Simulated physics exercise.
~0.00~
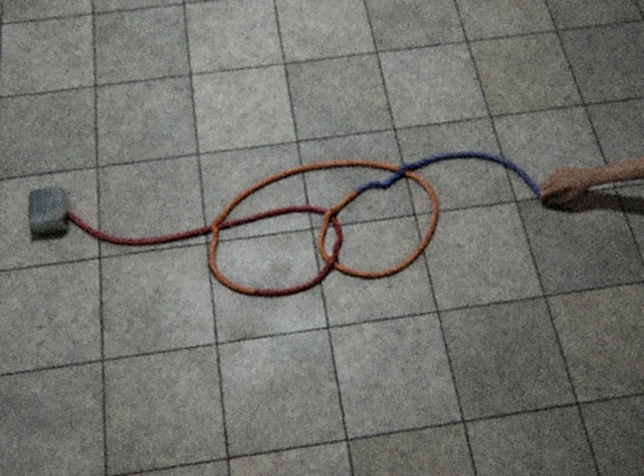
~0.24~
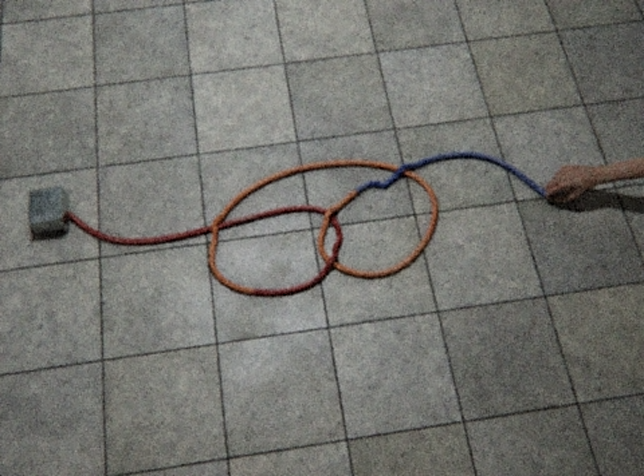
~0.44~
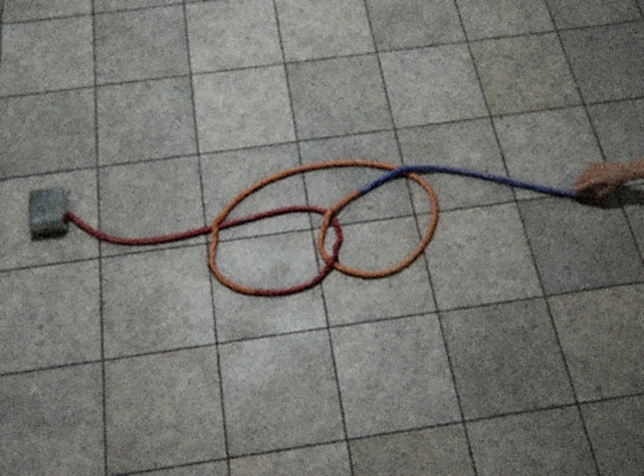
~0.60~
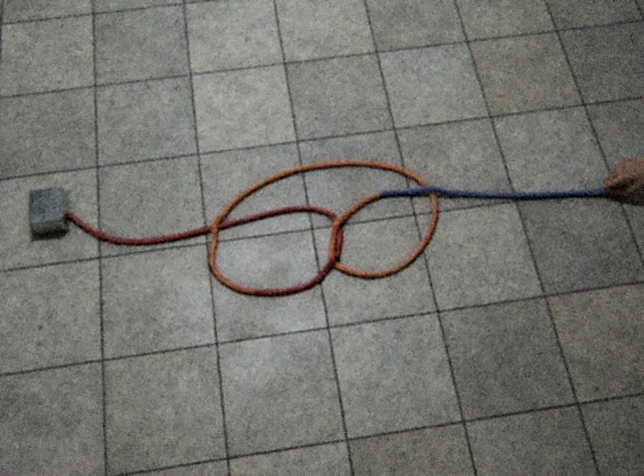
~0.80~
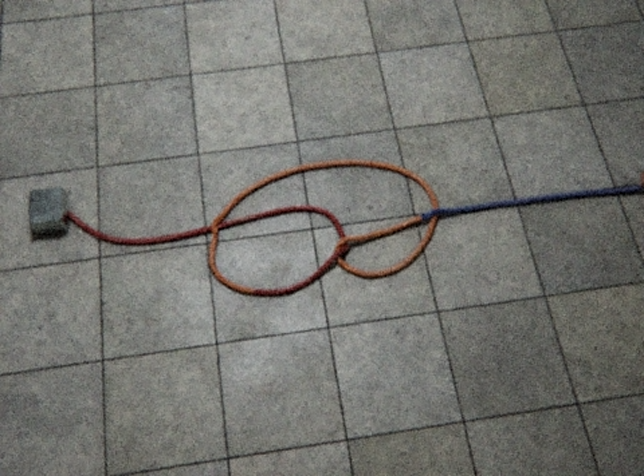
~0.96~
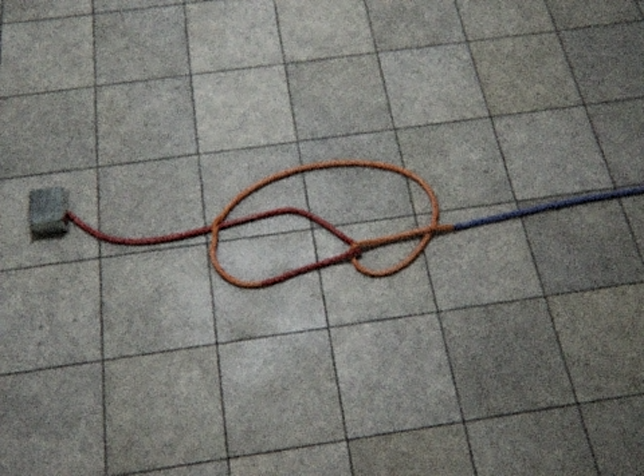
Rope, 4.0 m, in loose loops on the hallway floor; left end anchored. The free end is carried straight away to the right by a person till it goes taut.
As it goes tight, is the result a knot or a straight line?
A tied-up rope.
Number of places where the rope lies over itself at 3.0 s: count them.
Count: 3.
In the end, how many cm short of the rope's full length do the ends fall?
Measured value: Around 20 cm.
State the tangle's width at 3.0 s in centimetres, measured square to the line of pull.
Width measured: Some 12 cm.
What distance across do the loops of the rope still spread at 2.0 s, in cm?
26 cm, roughly.
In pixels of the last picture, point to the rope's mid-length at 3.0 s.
(427, 204), roughly.
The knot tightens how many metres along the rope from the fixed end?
Roughly 1.2 m from the fixed end.
After 2.0 s, the ends are 2.5 m apart, loops still 26 cm across.
After 3.0 s, the ends are 3.1 m apart, loops still 12 cm across.
After 4.0 s, the ends are 3.8 m apart, loops still 11 cm across.
After 5.0 s, the ends are 3.8 m apart, loops still 7 cm across.
After 5.3 s, the ends are 3.8 m apart, loops still 7 cm across.
